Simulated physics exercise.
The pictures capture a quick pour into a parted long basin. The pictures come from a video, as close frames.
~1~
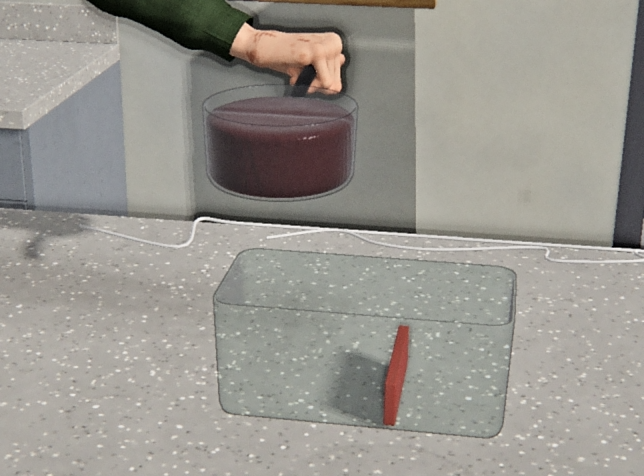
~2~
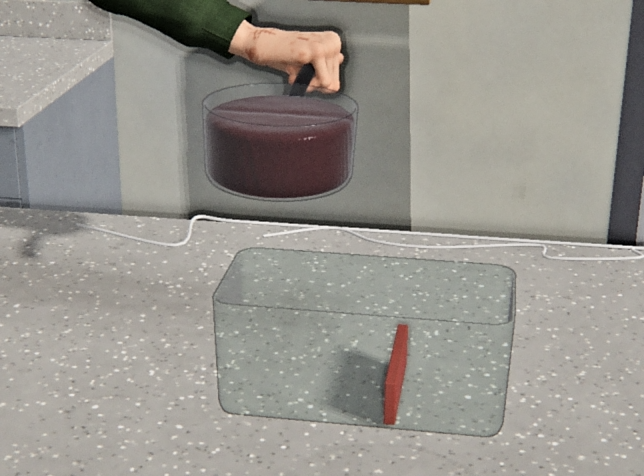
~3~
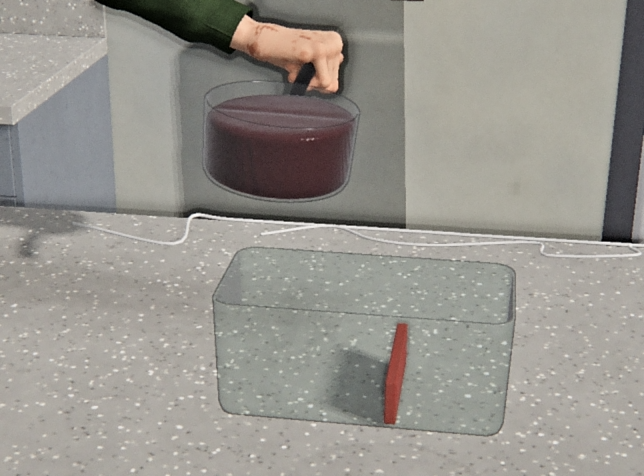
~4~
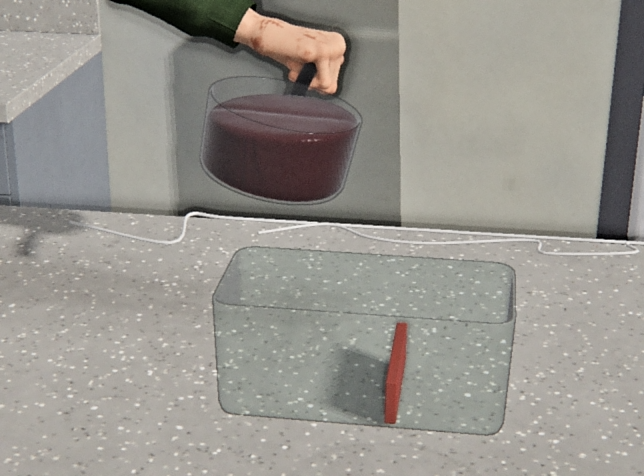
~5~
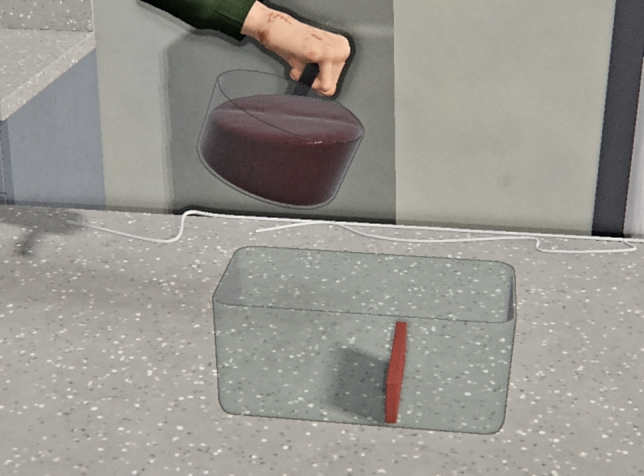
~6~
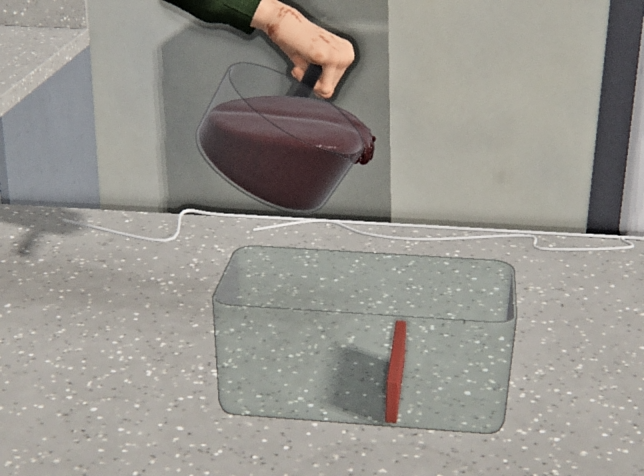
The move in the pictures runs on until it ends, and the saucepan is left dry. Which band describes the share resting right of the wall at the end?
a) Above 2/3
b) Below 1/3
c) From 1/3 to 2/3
From 1/3 to 2/3 (c).
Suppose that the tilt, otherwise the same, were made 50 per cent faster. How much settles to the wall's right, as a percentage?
About 40 %.
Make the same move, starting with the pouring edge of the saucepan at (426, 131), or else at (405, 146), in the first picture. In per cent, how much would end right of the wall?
Roughly 70 per cent, then roughly 70 per cent.
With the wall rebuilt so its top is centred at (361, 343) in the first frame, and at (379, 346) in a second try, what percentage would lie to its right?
In turn some 90 and 70 in a hundred.
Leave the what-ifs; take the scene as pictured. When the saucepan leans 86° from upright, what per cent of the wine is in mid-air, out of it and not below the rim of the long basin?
It's close to 40 percent.
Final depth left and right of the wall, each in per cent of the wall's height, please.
On the left it sits near 40, while on the right it sits near 80.
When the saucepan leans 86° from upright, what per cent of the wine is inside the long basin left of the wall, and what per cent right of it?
You'd find 0 per cent on the left and 25 per cent on the right.
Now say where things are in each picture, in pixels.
In the first picture, it leans 0°; its right rim is at (356, 110); the wine meets the walls at (209, 111) and (355, 118); the long basin's rim runs from (227, 276) to (514, 298); the wall's top is at (397, 355).
In the second picture, it leans 1°; its right rim is at (356, 111); the wine meets the walls at (209, 110) and (355, 119).
In the third picture, it leans 5°; its right rim is at (358, 116); the wine meets the walls at (210, 108) and (356, 120).
In the fourth picture, it leans 11°; its right rim is at (360, 124); the wine meets the walls at (212, 108) and (359, 121).
In the fifth picture, it leans 20°; its right rim is at (362, 136); the wine meets the walls at (211, 111) and (360, 129); 1 per cent is over the edge.
In the sixth picture, it leans 30°; its right rim is at (362, 149); the wine meets the walls at (207, 111) and (359, 138); 6 per cent is over the edge.
A moment on, the saucepan is tipped on its side and 32 per cent is still to pour, 2 is left of the wall and 26 right of it.
Next, the saucepan is tipped right over and 7 per cent is still to pour, 23 is left of the wall and 59 right of it.
Then the saucepan is tipped right over and 1 per cent is still to pour, 40 is left of the wall and 56 right of it.
Later the saucepan is tipped right over and 0 per cent is still to pour, 48 is left of the wall and 50 right of it.
Finally, 48 per cent lies left of the wall, 50 right of it and 2 outside.
